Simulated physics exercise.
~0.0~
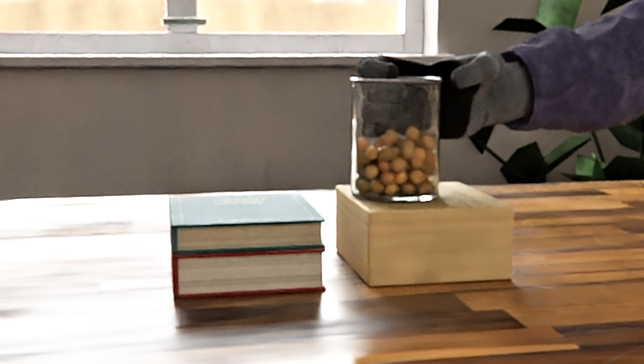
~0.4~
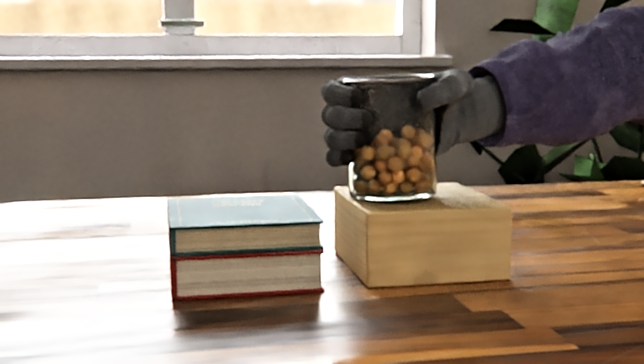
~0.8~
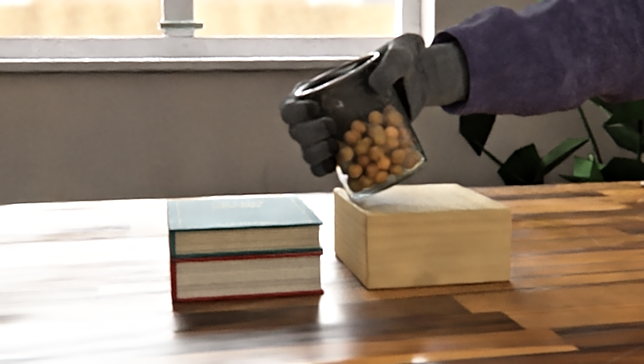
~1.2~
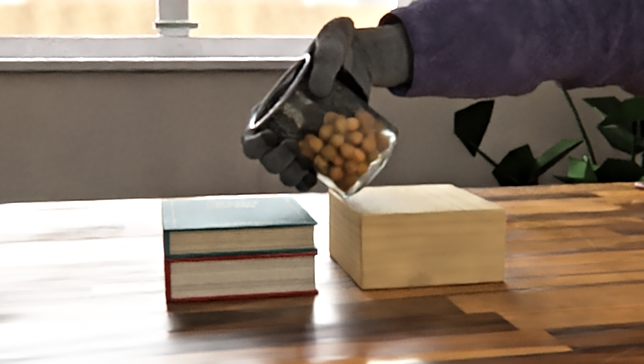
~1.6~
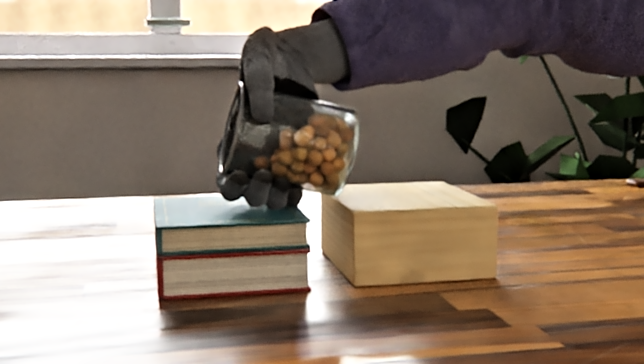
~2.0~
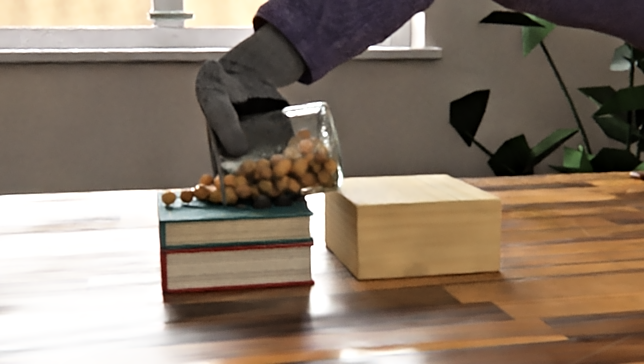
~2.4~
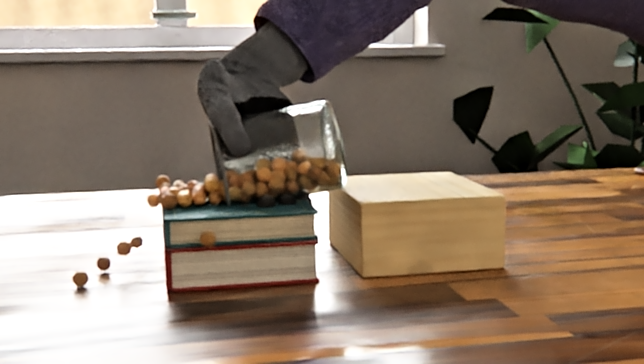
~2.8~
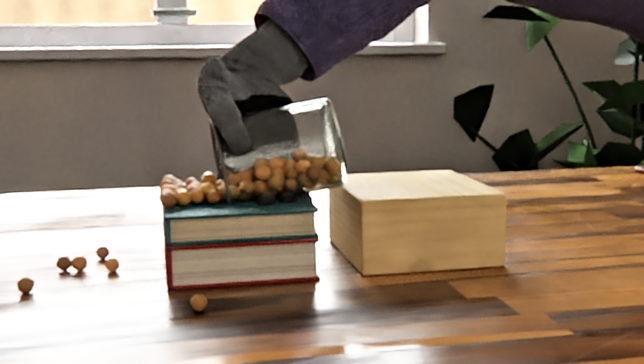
On a wooden counter by a window, a gloved hand tipping a glass leftward onto stacked books, round wooden beads spilling out.
